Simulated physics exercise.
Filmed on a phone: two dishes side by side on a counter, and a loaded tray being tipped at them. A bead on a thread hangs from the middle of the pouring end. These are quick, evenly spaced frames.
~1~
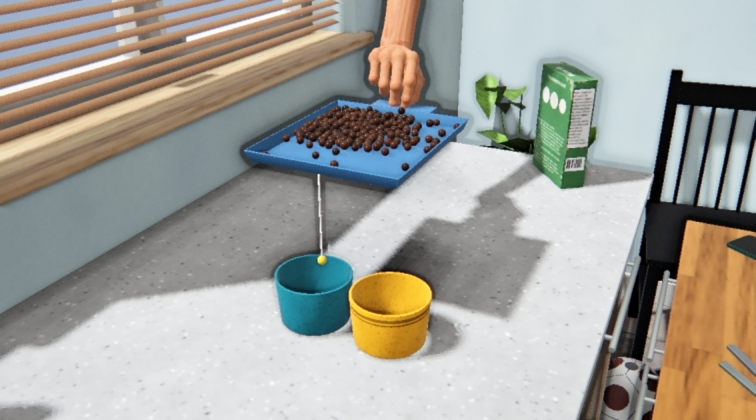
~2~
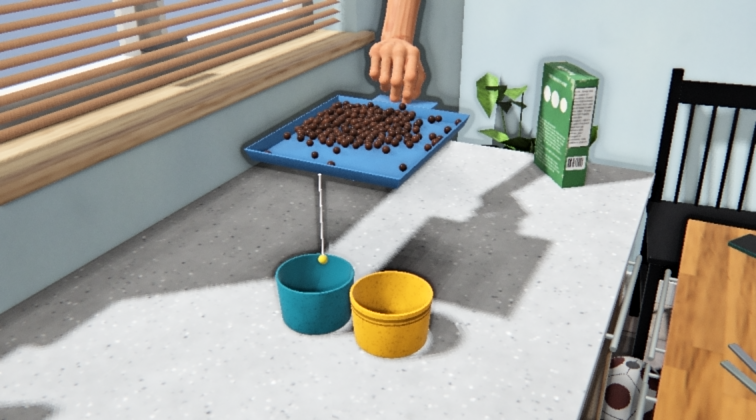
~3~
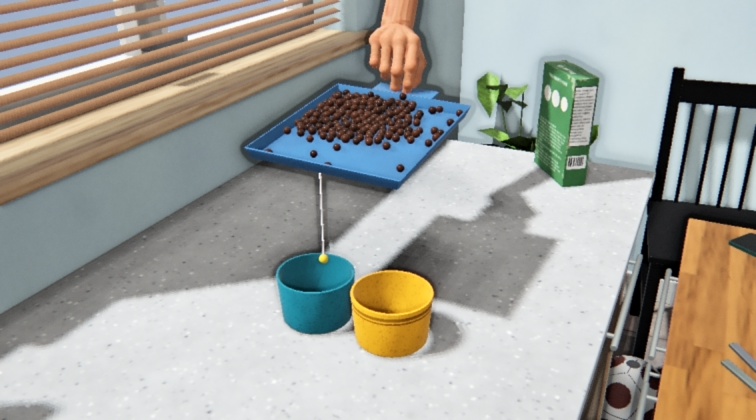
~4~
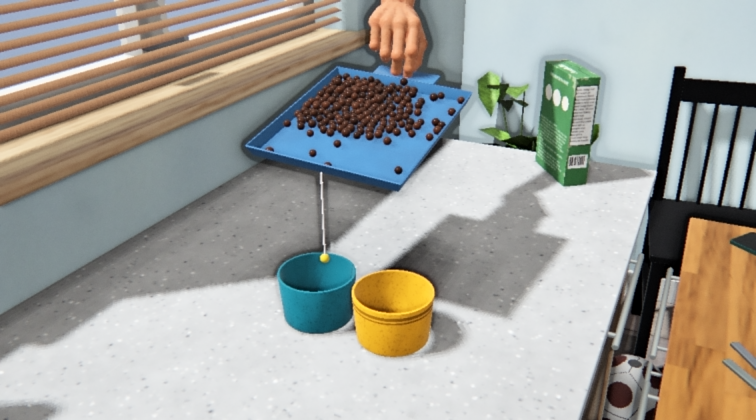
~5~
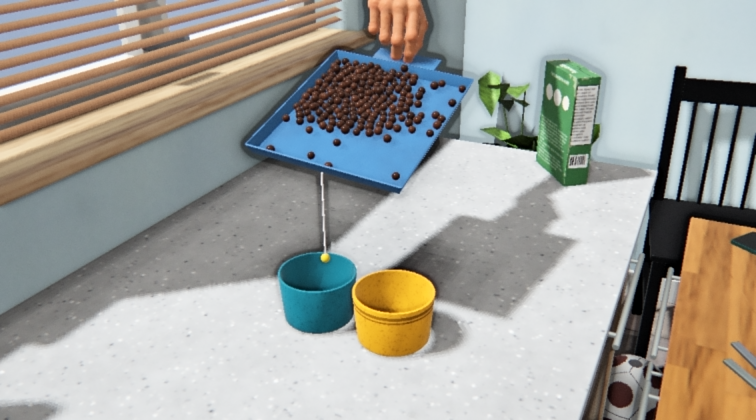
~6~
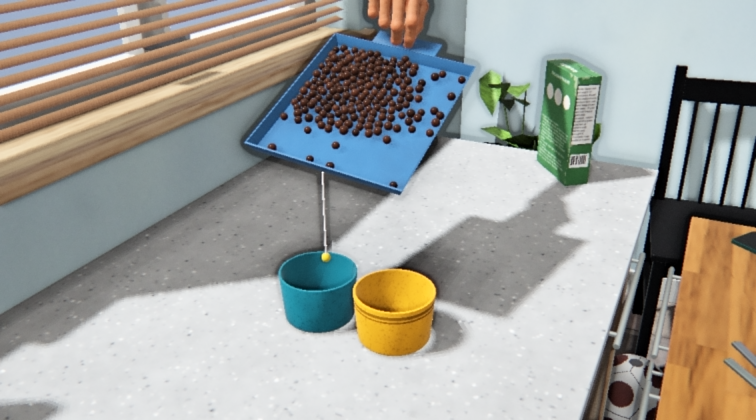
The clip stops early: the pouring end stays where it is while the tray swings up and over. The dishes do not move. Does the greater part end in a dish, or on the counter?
In the dishes lies under half of it.
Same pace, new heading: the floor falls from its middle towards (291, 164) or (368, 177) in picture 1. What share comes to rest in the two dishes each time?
The first gives 0 %, the second 50 %.
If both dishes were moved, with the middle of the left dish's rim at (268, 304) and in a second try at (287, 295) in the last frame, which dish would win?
First the right-hand dish, then the right one.
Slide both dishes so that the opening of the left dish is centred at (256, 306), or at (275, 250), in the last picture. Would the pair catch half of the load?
First less than half, then less than half.
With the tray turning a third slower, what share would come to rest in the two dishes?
Some 60 per cent.
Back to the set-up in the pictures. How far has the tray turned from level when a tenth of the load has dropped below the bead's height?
At about 65°.
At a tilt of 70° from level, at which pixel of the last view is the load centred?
Close to (355, 252).
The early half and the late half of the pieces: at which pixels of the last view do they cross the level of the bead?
First near (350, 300), later near (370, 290).
Shortly afterwards, tray tipped steeply; near a quarter on the tray; only a few in the right dish; near a quarter outside both; near half in the air.
Next, tray tipped past a quarter turn; near a quarter in the right dish; a little in the left dish; near two thirds outside both; only a few in the air.
Some moments later, tray tipped past a quarter turn; near a quarter in the right dish; a little in the left dish; near two thirds outside both.
In the end, tray tipped past a quarter turn; near a quarter in the right dish; a little in the left dish; near two thirds outside both.
